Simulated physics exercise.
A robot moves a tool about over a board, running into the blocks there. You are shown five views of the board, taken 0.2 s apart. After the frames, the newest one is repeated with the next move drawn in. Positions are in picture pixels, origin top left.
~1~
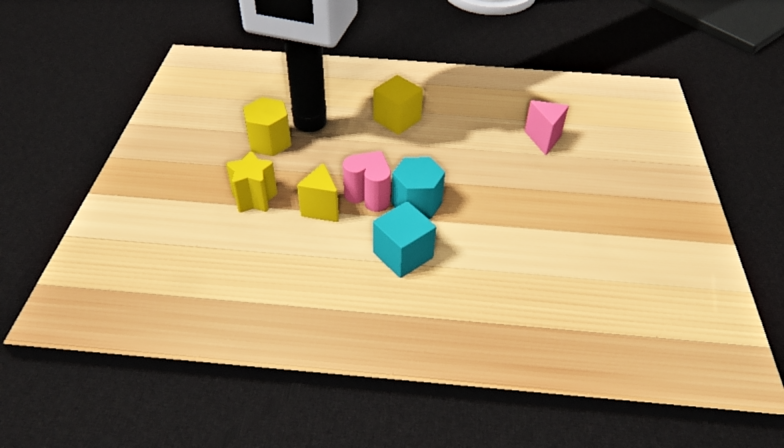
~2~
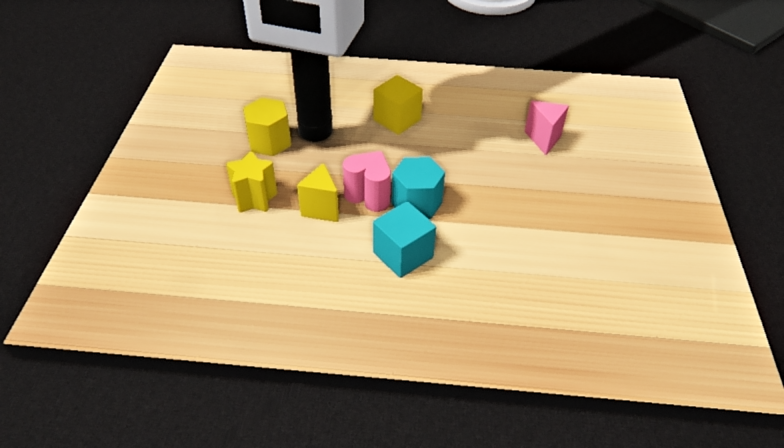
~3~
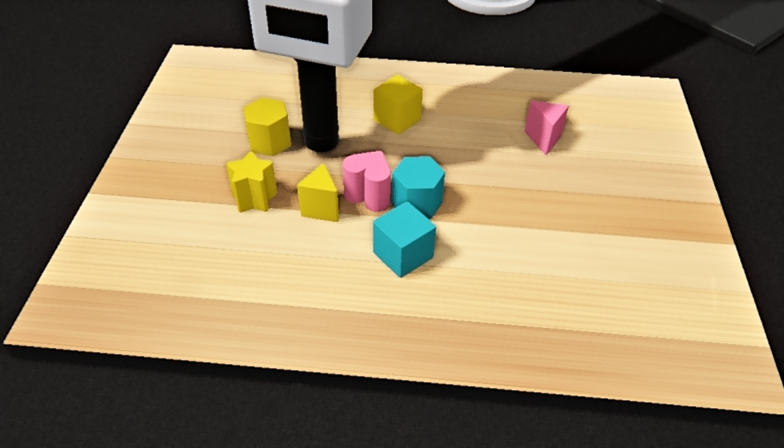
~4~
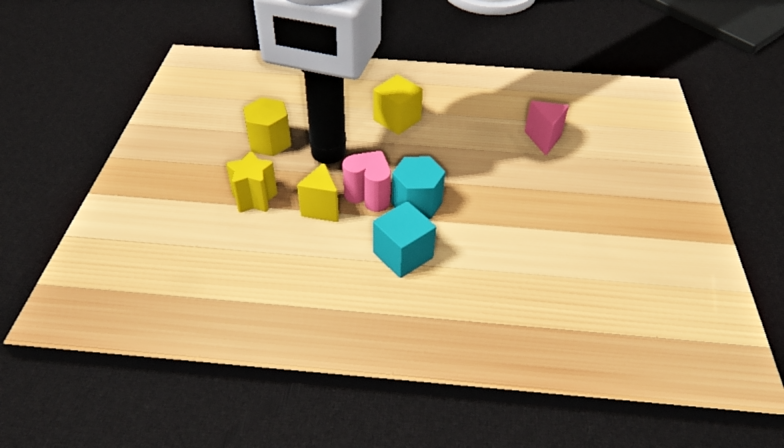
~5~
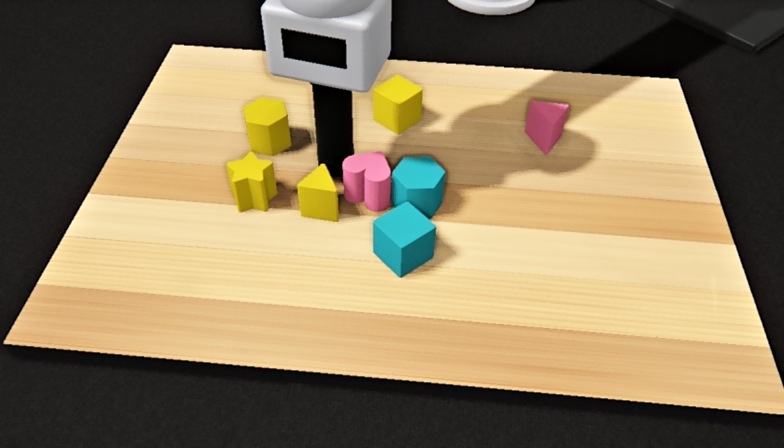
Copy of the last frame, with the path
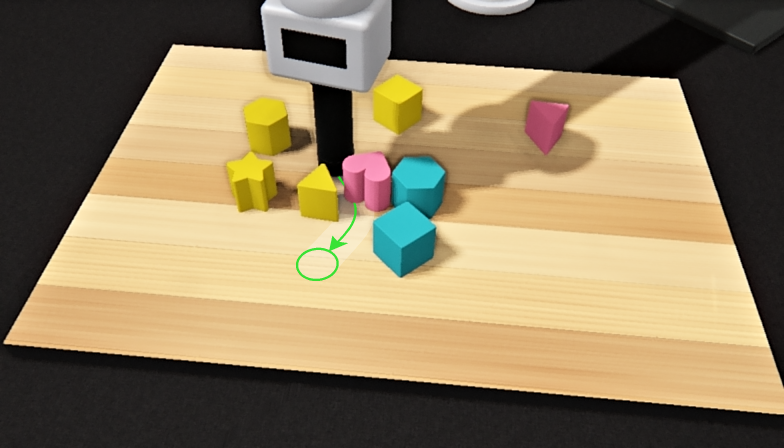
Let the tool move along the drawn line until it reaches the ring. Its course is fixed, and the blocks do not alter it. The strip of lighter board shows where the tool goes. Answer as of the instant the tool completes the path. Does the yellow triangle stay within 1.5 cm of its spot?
Yes, that is what happens.
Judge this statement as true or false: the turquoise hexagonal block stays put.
The statement is incorrect.
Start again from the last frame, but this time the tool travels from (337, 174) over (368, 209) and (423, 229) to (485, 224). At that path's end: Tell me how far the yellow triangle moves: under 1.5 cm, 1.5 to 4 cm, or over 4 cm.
It gets moved under 1.5 cm.
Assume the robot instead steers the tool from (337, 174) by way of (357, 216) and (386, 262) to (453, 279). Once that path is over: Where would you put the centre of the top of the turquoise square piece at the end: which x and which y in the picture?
I'd place it at (503, 256), taking the centre of its top.
Path on the board, from (337, 174) via (354, 202) and (345, 234), ending at (317, 264).
The first path, step by step. One third of the way, tool at (354, 195); pink heart-shaped block at (390, 186), turned 20° anticlockwise; turquoise hexagonal block at (434, 175), turned 40° anticlockwise.
Two thirds of the way, tool at (345, 226); yellow triangle at (317, 182), turned 25° clockwise; pink heart-shaped block at (394, 195), turned 50° anticlockwise; turquoise square piece at (407, 225); turquoise hexagonal block at (436, 175), turned 45° anticlockwise.
At the end, tool at (317, 256); yellow triangle at (316, 182), turned 30° clockwise; pink heart-shaped block at (394, 195), turned 50° anticlockwise; turquoise square piece at (407, 225); turquoise hexagonal block at (436, 175), turned 45° anticlockwise.
